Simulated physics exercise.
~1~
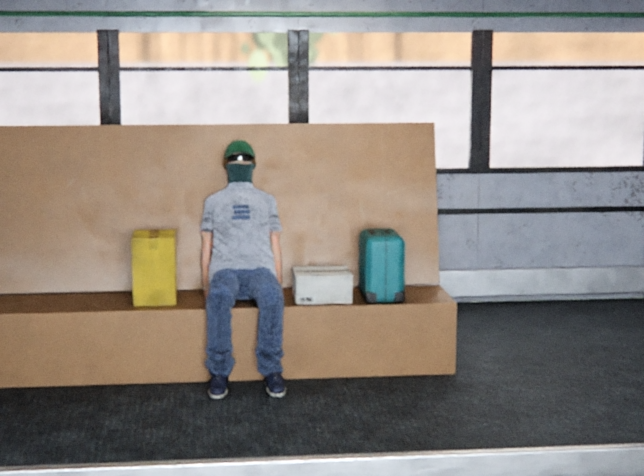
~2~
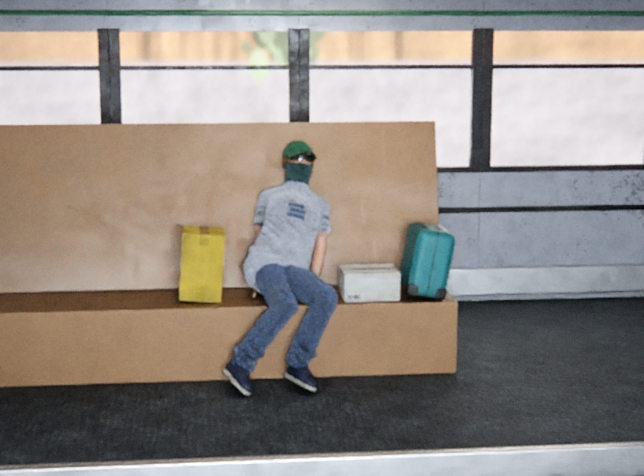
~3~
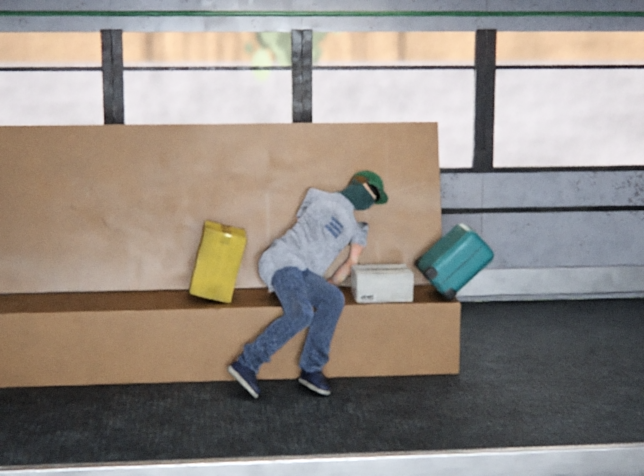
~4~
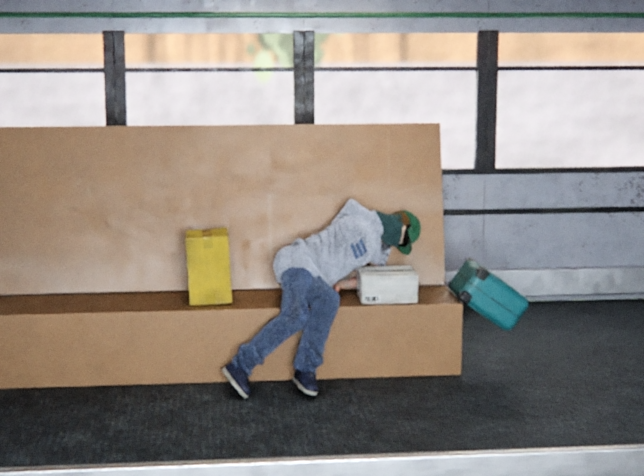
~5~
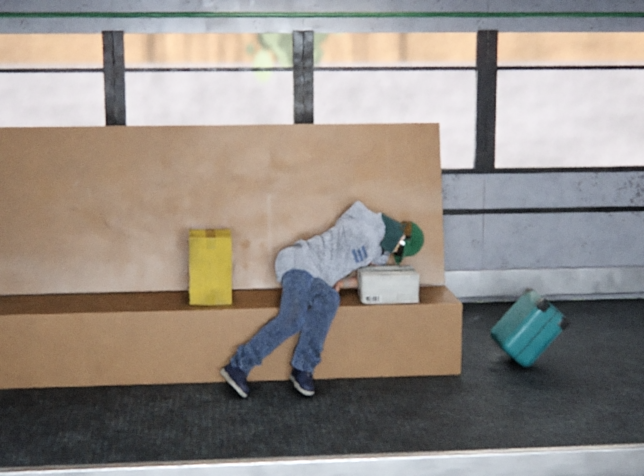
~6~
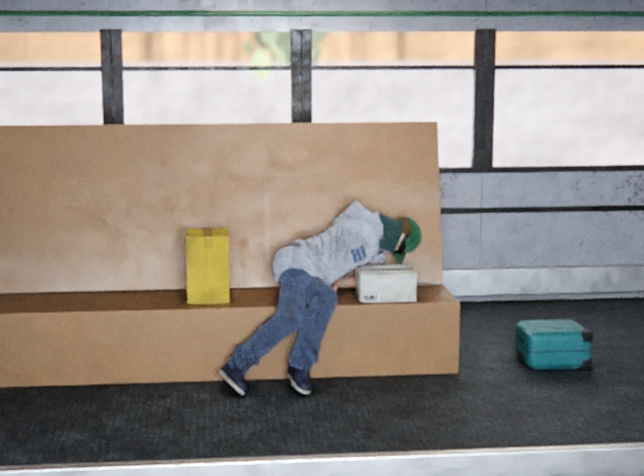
A seated person in a green cap and face covering slides right along a bench with the luggage, then slumps over a white box, while a teal case tips off the right end and lands on its side on the floor; the yellow pack rocks but stays upright.
